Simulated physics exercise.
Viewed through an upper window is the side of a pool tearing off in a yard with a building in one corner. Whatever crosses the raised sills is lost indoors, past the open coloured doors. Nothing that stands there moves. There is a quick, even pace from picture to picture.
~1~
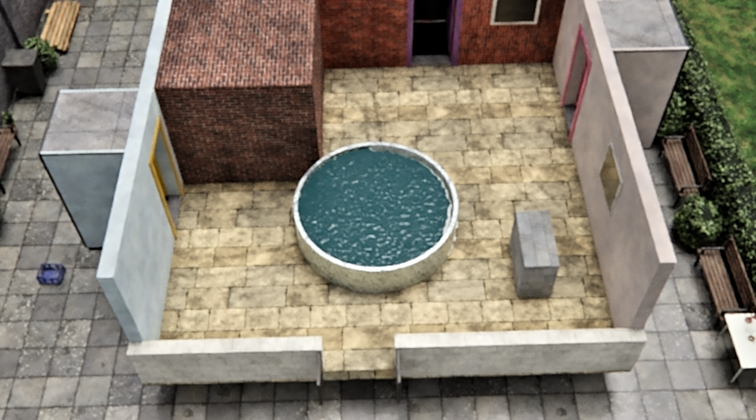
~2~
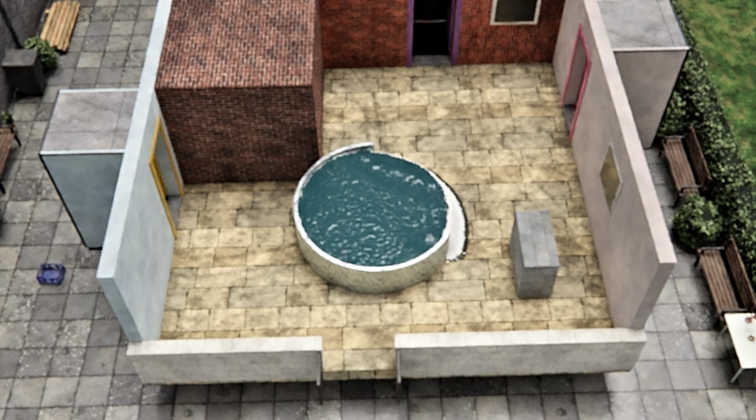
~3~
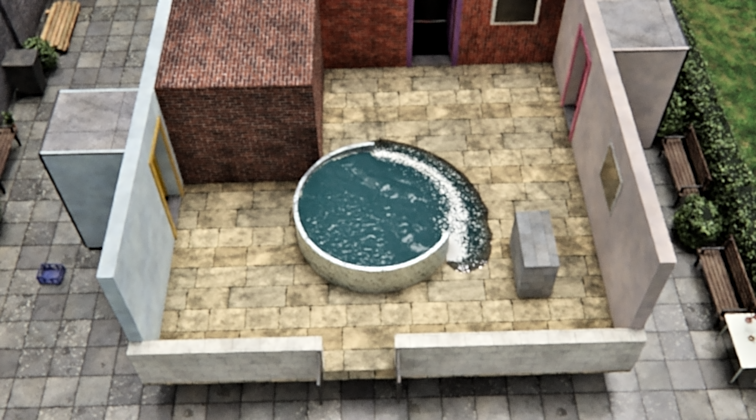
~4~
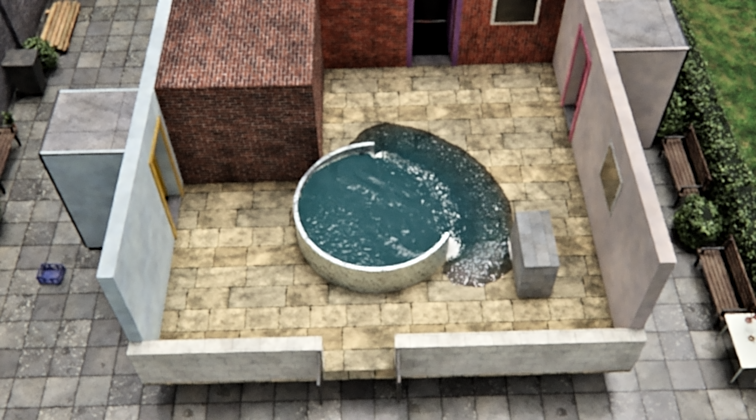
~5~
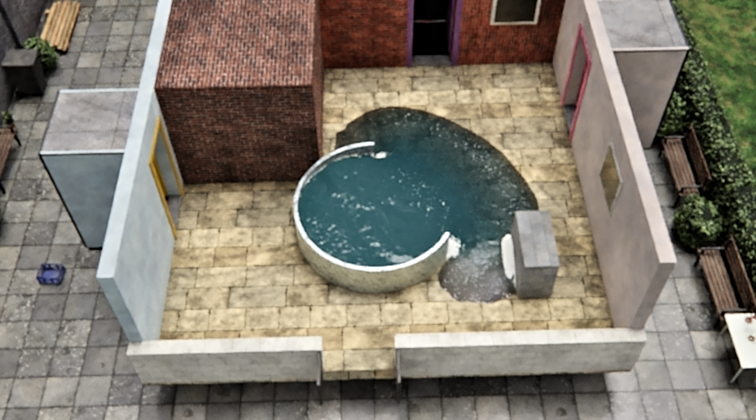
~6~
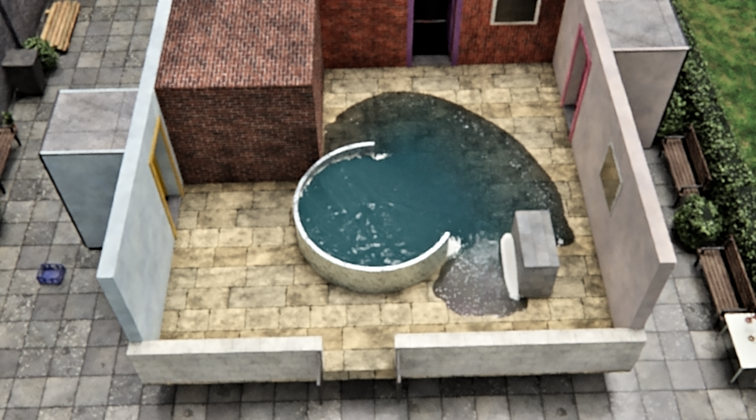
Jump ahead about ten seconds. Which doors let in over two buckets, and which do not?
Result: Pink door: Above two buckets; purple door: Above two buckets; yellow door: Up to two buckets.
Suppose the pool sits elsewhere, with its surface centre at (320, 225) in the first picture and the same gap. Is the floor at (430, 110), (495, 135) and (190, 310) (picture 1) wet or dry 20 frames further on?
I'd say swamped for the first, swamped for the second and still dry for the third.
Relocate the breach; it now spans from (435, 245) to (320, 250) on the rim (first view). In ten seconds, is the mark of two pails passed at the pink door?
Well, I'd say the pink door gets less.
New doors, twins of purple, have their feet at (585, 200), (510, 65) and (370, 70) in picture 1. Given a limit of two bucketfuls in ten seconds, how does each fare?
Exceeds it; exceeds it; exceeds it.
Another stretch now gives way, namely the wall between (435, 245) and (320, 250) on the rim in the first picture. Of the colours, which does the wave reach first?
First to be reached: The yellow-painted one.
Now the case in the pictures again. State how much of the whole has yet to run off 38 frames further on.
92 per cent.
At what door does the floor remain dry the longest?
Observed: The yellow-painted one.
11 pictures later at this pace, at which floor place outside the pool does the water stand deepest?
Point to roughly (555, 74).
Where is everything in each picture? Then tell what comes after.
The first picture shows the round tank at (376, 205) is whole and still.
In the second picture, the front is at a hidden place, out from the gap at (439, 187).
In the third picture, the front is at a hidden place, out from the gap at (439, 189).
In the fourth picture, the front is at (373, 129), out from the gap at (439, 190).
In the fifth picture, the front is at (362, 119), out from the gap at (439, 191).
In the sixth picture, water pours out at (439, 191) and has run to (383, 97).
A moment on, water covers 50 % of the floor; the pink door wet at the sill, nothing in, the purple door under two buckets in, the yellow door not reached.
Next, water covers 60 % of the floor; the pink door under two buckets in, the purple door over two buckets in, the yellow door not reached.
Then, water covers 65 % of the floor; the pink door far over two buckets in, the purple door over two buckets in, the yellow door not reached.
Later, water covers 80 % of the floor; the pink door far over two buckets in, the purple door far over two buckets in, the yellow door not reached.
In the end, water covers 90 % of the floor; the pink door far over two buckets in, the purple door far over two buckets in, the yellow door wet at the sill, nothing in.
